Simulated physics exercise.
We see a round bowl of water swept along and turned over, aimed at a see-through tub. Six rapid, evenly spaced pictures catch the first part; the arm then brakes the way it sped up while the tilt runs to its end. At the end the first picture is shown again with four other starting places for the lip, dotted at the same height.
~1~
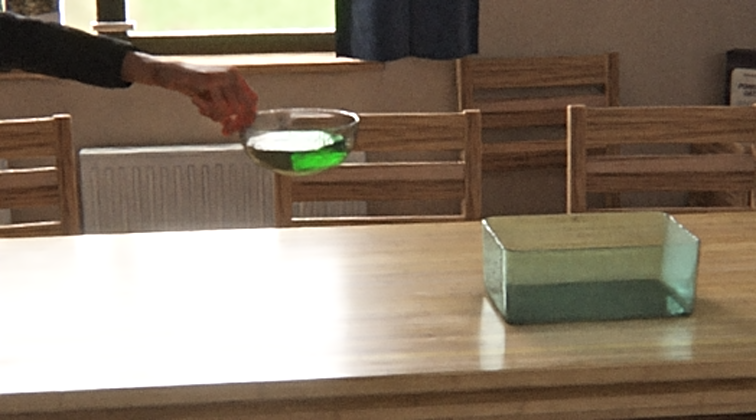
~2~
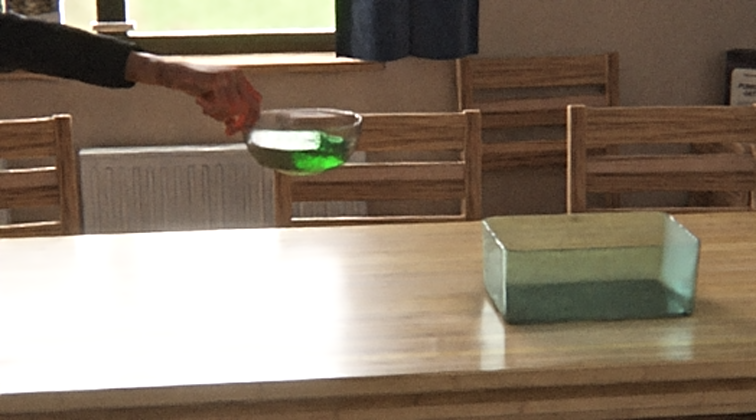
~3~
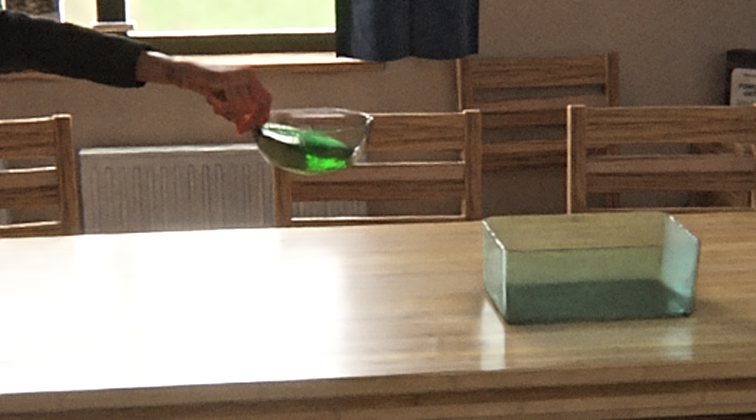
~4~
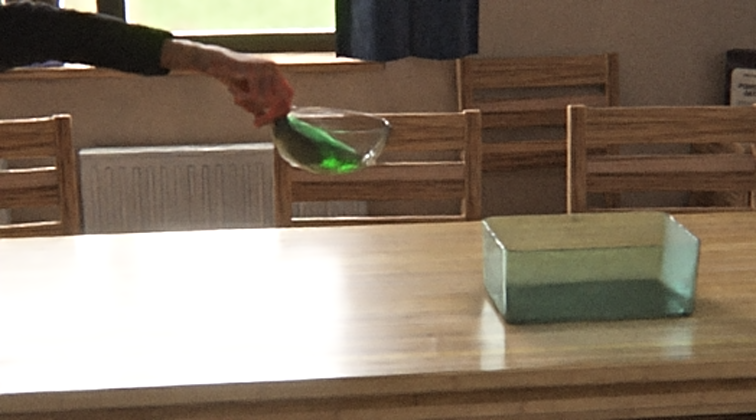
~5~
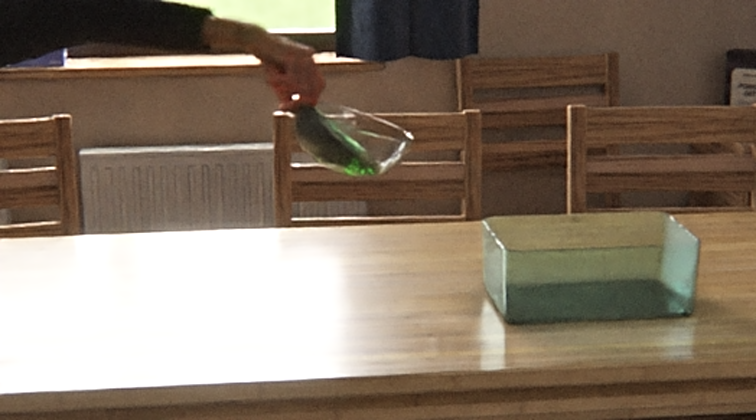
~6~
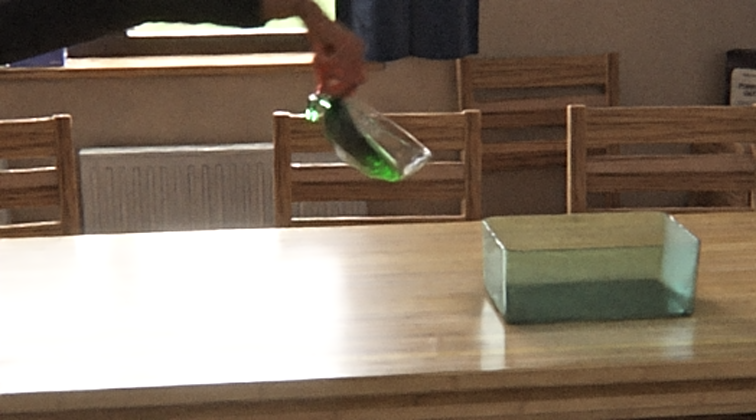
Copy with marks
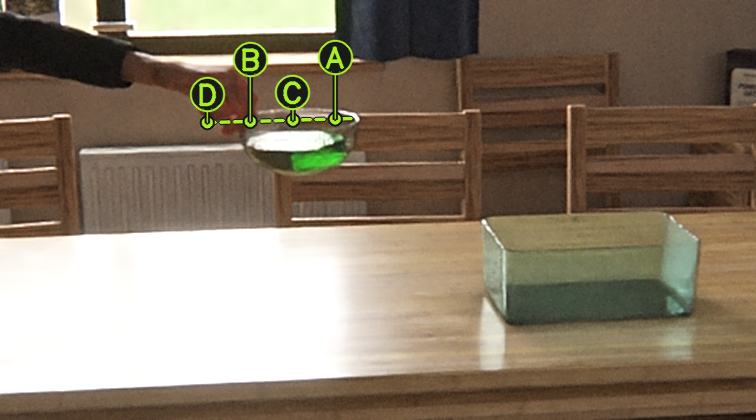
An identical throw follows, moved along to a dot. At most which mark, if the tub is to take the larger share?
Go for A.
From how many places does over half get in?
One.
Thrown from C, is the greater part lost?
Yes, that goes wrong.
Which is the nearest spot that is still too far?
That would be C.
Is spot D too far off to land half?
Yes.
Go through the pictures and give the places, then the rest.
In the first picture, upright, lip at (356, 118); tub from (503, 323) to (694, 314); nothing has left yet.
In the second picture, upright, lip at (360, 118); nothing has left yet.
In the third picture, upright, lip at (370, 118); nothing has left yet.
In the fourth picture, tipped about 6°, lip at (388, 123); water is over the rim, down to (276, 114).
In the fifth picture, tipped about 18°, lip at (410, 136); water is over the rim, down to (292, 111).
In the sixth picture, tipped about 35°, lip at (430, 153); water is over the rim, down to (312, 116).
On the marked copy, A at (335, 119); B at (250, 121); C at (292, 120); D at (207, 122).
With A, about 68 % lands in the tub, 21 % falls short and 10 % goes beside or beyond.
With B, about 0 % lands in the tub, 95 % falls short and 5 % goes beside or beyond.
With C, about 22 % lands in the tub, 69 % falls short and 8 % goes beside or beyond.
With D, about 0 % lands in the tub, 99 % falls short.
